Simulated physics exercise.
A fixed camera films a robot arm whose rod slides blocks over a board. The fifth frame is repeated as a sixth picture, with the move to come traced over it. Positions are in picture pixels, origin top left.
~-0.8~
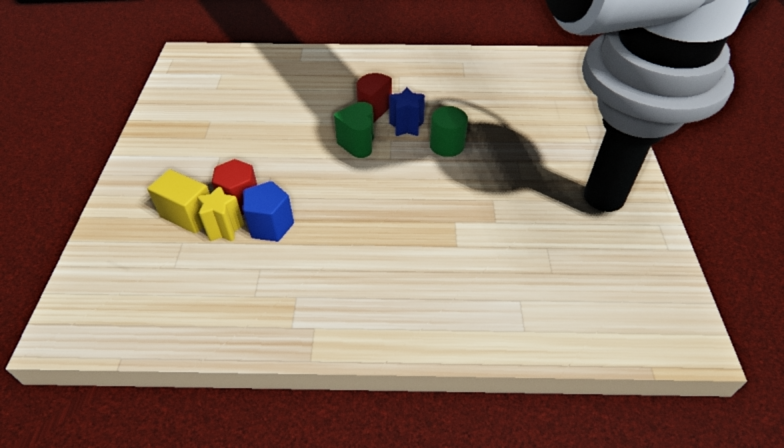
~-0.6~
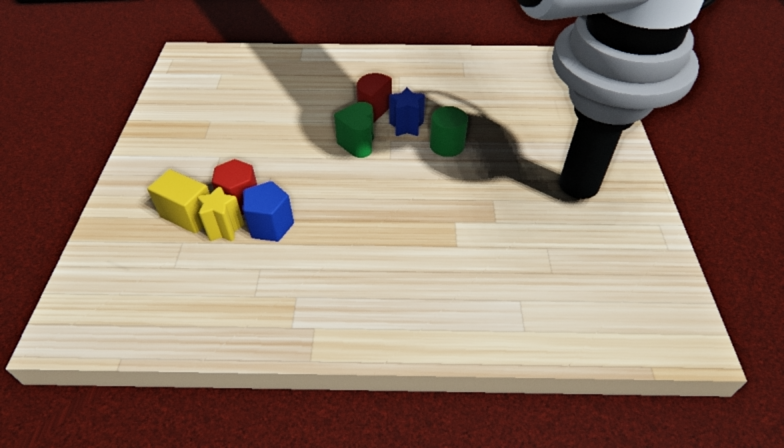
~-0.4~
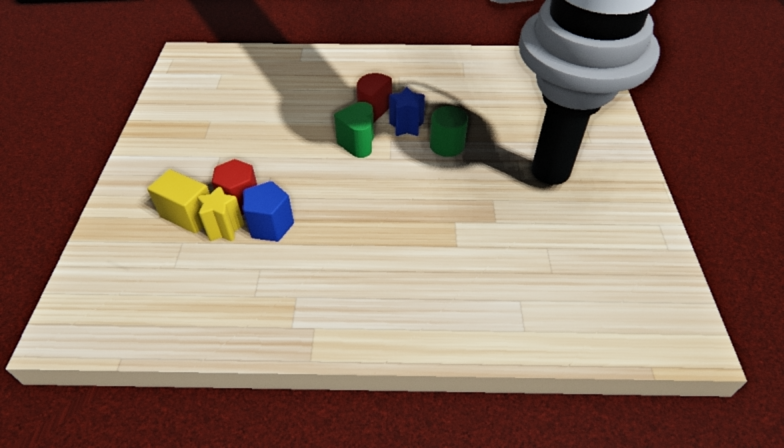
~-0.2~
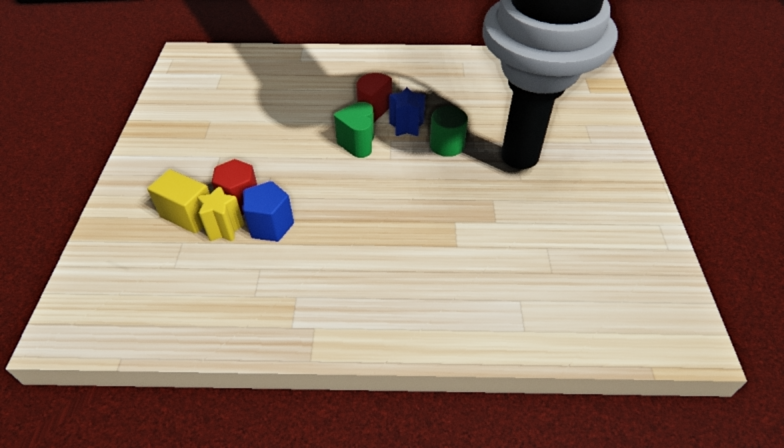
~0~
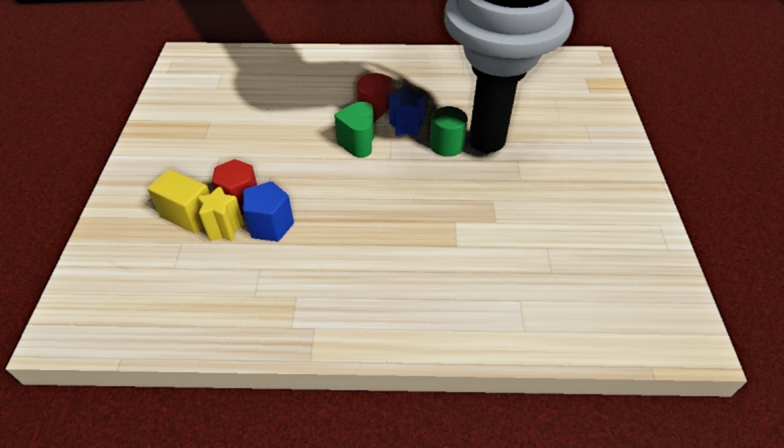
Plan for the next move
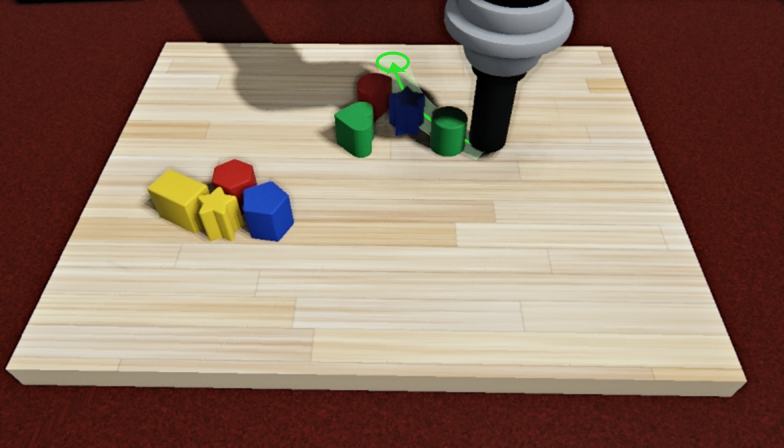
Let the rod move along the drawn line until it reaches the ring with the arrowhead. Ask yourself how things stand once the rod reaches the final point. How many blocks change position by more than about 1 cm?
Looking at the path, I think two of the blocks end up more than 1 cm away.
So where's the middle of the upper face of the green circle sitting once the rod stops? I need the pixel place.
It is going to be at (412, 110).
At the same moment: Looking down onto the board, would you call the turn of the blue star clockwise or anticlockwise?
It is turned clockwise.
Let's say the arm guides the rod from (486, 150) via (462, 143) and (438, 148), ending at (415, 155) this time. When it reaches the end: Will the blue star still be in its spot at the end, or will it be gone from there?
The blue star changes place.
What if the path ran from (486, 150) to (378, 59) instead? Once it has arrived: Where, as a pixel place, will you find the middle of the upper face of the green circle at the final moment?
The middle of its top is at (430, 109).
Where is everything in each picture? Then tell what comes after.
The first frame shows tip of the rod at (604, 197), middles of tops, red D-shaped block at (372, 82), blue star at (407, 98), green circle at (450, 116).
The second frame shows rod at (579, 185), nothing pushed.
The third frame shows rod at (551, 172), nothing pushed.
The fourth frame shows rod at (520, 157), nothing pushed.
The fifth frame shows rod at (487, 141), red D-shaped block at (372, 82), blue star at (407, 98), green circle at (450, 116).
The line goes from (486, 150) by way of (437, 124) and (406, 93) to (393, 62).
The first path, step by step. One third of the way, rod at (437, 115); blue star at (394, 95), turned 35° clockwise; green circle at (412, 110).
Two thirds of the way, rod at (405, 84); blue star at (393, 95), turned 35° clockwise; green circle at (412, 110).
At the end, rod at (393, 53); red D-shaped block unmoved; blue star at (393, 95), turned 35° clockwise; green circle at (412, 110).
